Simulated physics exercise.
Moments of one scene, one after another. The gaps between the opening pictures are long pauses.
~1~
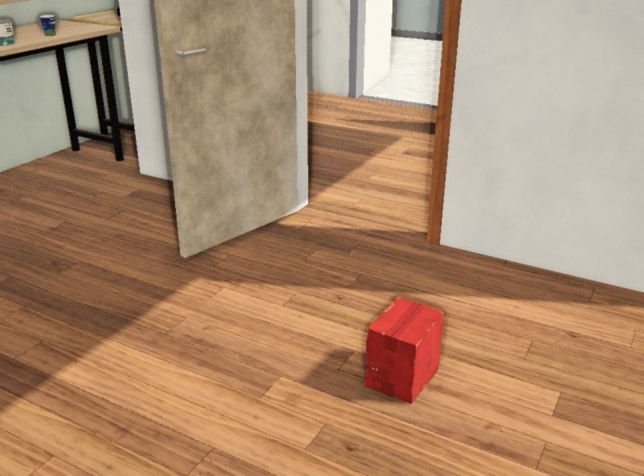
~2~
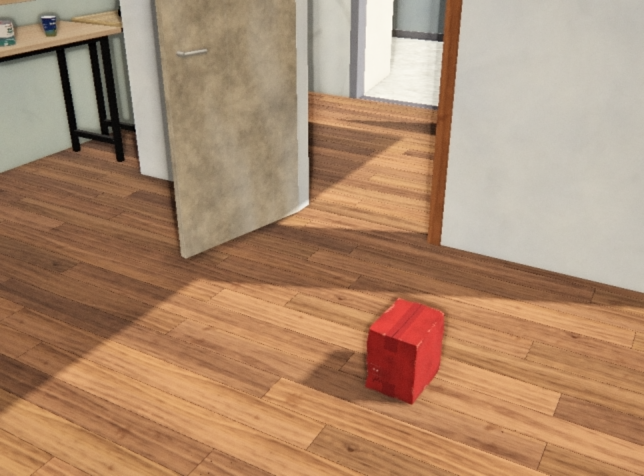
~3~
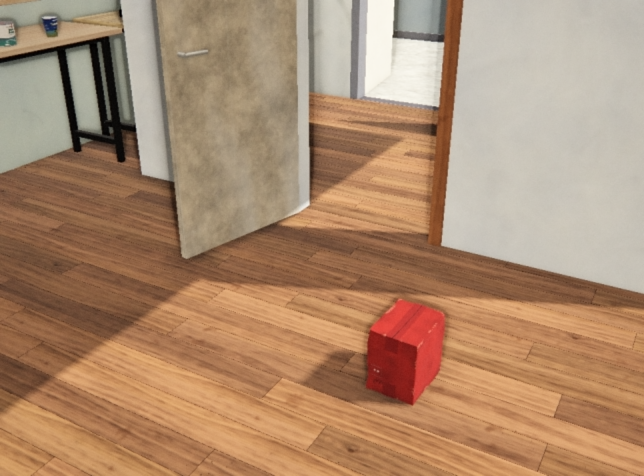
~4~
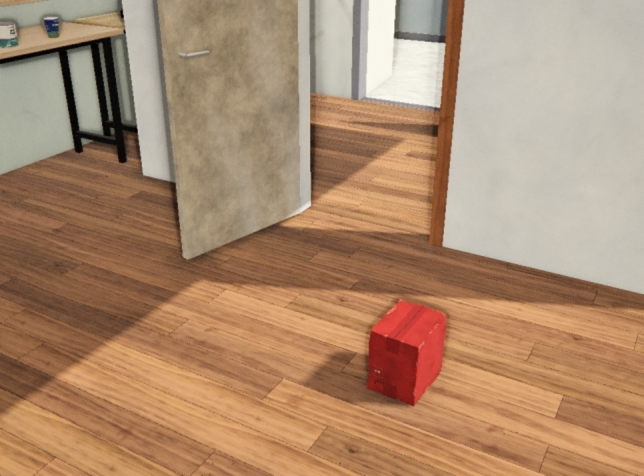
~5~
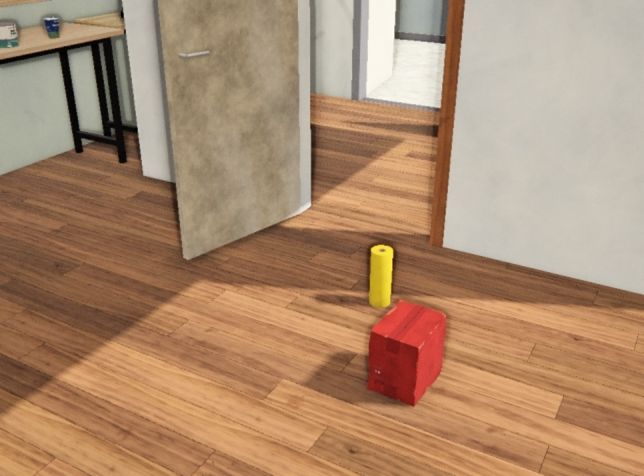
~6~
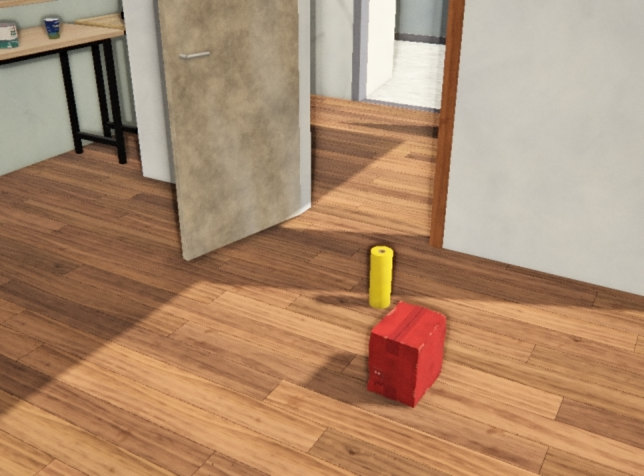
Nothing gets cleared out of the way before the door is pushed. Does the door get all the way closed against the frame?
Yes.
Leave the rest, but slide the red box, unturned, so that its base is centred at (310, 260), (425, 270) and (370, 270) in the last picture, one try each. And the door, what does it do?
First try: It closes fully; second try: It closes fully; third try: It gets stuck.
Then, 0.60 s past the last view, open by 80°.
Then, 1.00 s past the last view, open by 48°.
Then, 1.40 s past the last view, open by 15°.
Finally, open by 0°; both still in place. Final places as the last picture's camera would see them, yellow roll near (381, 278).
